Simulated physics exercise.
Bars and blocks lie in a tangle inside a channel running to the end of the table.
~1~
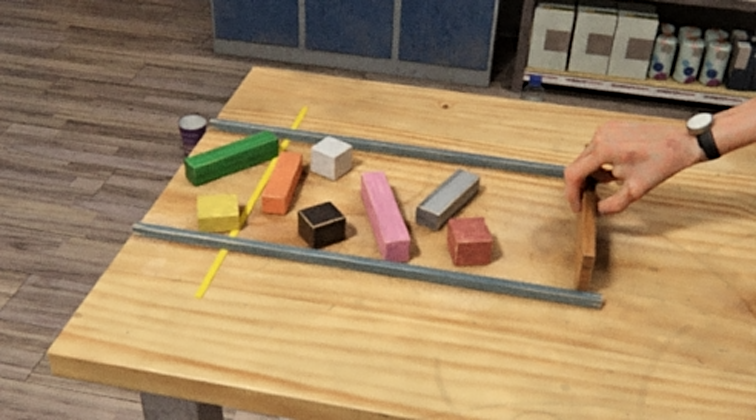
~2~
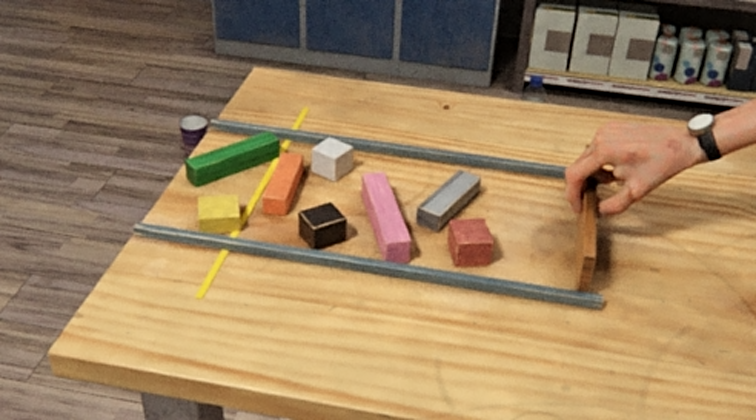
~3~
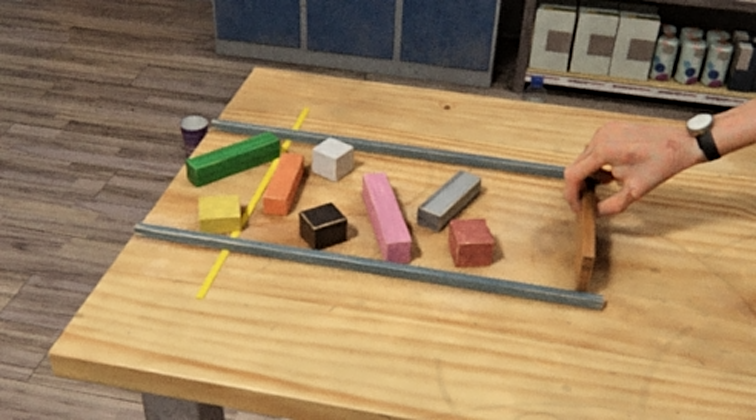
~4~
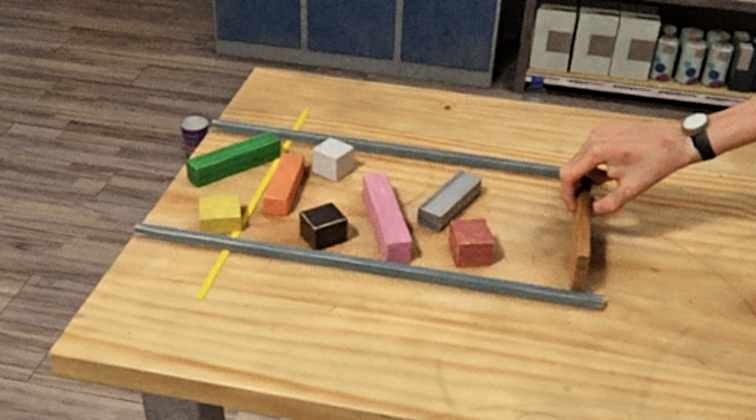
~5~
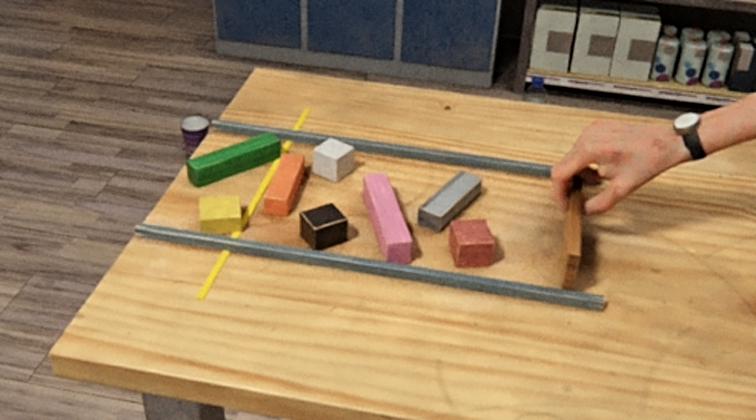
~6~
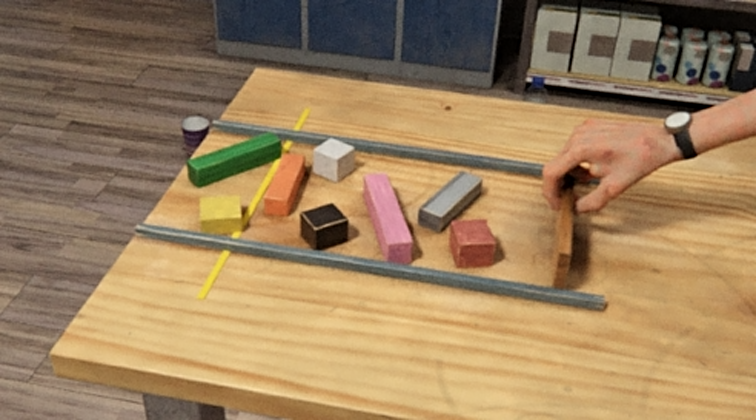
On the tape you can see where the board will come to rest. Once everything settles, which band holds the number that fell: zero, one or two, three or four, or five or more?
What drops is a single piece or a pair.
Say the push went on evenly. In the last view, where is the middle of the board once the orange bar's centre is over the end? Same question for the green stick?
The middle is at (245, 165) when it's the orange bar, and at (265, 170) when it's the green stick.
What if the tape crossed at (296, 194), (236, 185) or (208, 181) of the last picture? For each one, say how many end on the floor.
Try by try, 0, 4 and 6.
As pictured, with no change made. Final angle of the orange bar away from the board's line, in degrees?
About 0 degrees.
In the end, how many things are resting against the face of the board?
That number would be 2.
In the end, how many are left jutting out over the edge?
The count would be 1.
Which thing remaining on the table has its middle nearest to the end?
Green stick.
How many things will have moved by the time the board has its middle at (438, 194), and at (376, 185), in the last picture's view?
First 3, after that 4.
A little later, none off yet; green stick at rest near (235, 160); yellow block at rest near (221, 215); orange bar at rest near (285, 184).
Next, none off yet; green stick at rest near (235, 160); yellow block moving near (211, 214); orange bar at rest near (282, 184).
When it is over, the number that fall off is one or two; down, yellow block.
